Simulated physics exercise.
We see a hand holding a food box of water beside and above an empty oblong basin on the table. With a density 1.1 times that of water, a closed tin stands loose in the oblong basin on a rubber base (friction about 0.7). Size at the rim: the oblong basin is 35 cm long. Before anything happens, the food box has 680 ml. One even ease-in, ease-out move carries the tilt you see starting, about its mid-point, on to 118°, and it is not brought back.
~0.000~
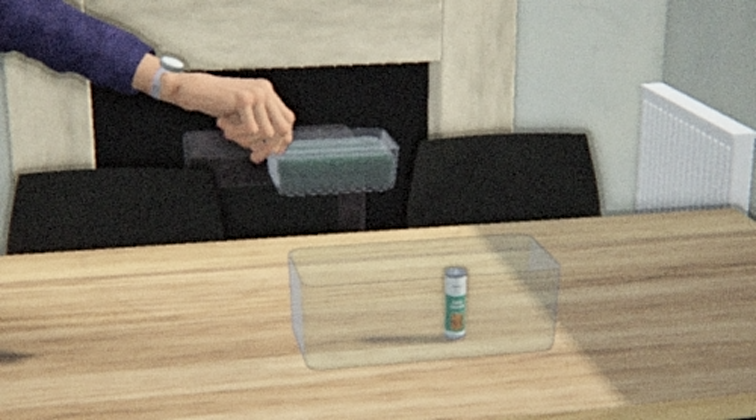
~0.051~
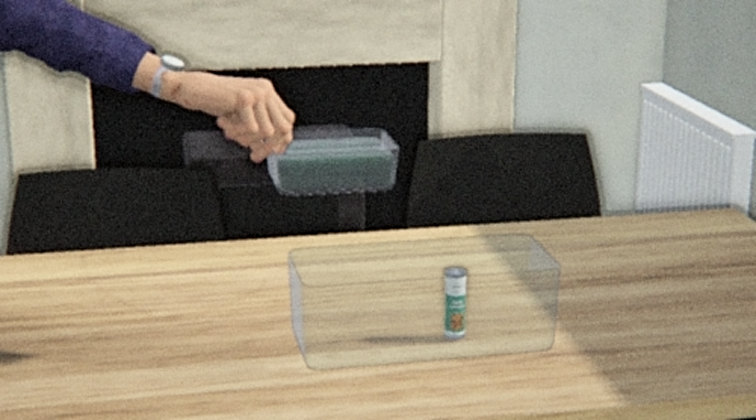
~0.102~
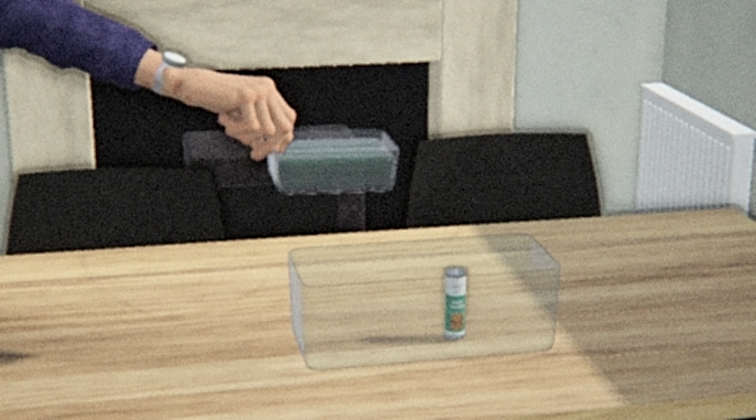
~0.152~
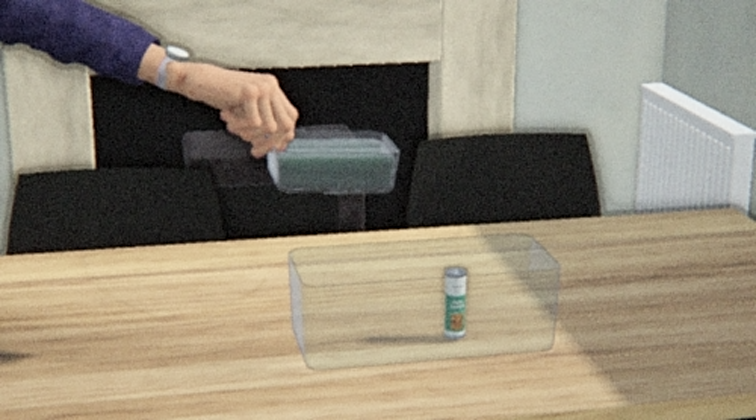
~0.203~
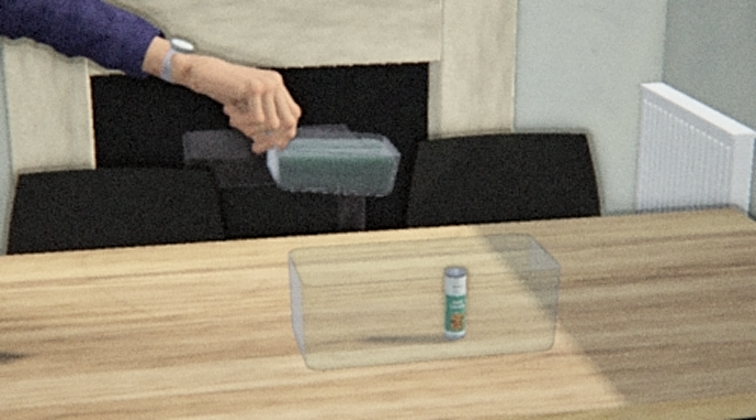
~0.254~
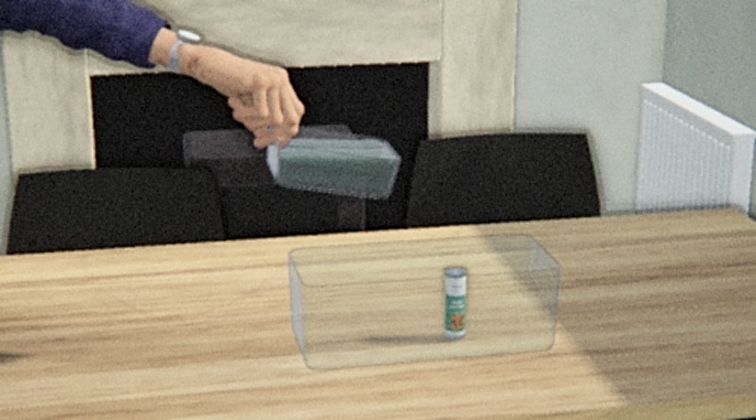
A hand slowly tilts a clear box of water rightward above an oblong basin holding a tin.
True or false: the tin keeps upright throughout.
True.
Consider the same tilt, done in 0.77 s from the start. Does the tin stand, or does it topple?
Then it tips over.
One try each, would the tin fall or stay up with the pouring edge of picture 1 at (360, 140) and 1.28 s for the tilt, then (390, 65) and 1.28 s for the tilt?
Run one: It does not tip. Run two: It does not tip.
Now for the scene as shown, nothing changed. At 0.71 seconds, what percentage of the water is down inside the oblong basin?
I reckon close to 36 percent of it.
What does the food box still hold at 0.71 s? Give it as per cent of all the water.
Close to 20 in a hundred.
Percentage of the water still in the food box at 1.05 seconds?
1 %.
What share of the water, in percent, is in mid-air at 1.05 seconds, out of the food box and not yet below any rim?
Roughly 4 %.
After 0.71 s the tilt is 69° and 20 per cent is still to pour; the tin stands where it began.
After 1.05 s the tilt is 109° and 1 per cent is still to pour; the tin stands where it began.
After 1.40 s the tilt is 118° and 0 per cent is still to pour; the tin stands where it began.
After 1.78 s the tilt is 118° and 0 per cent is still to pour; the tin stands where it began.
In the end the tin stands where it began.
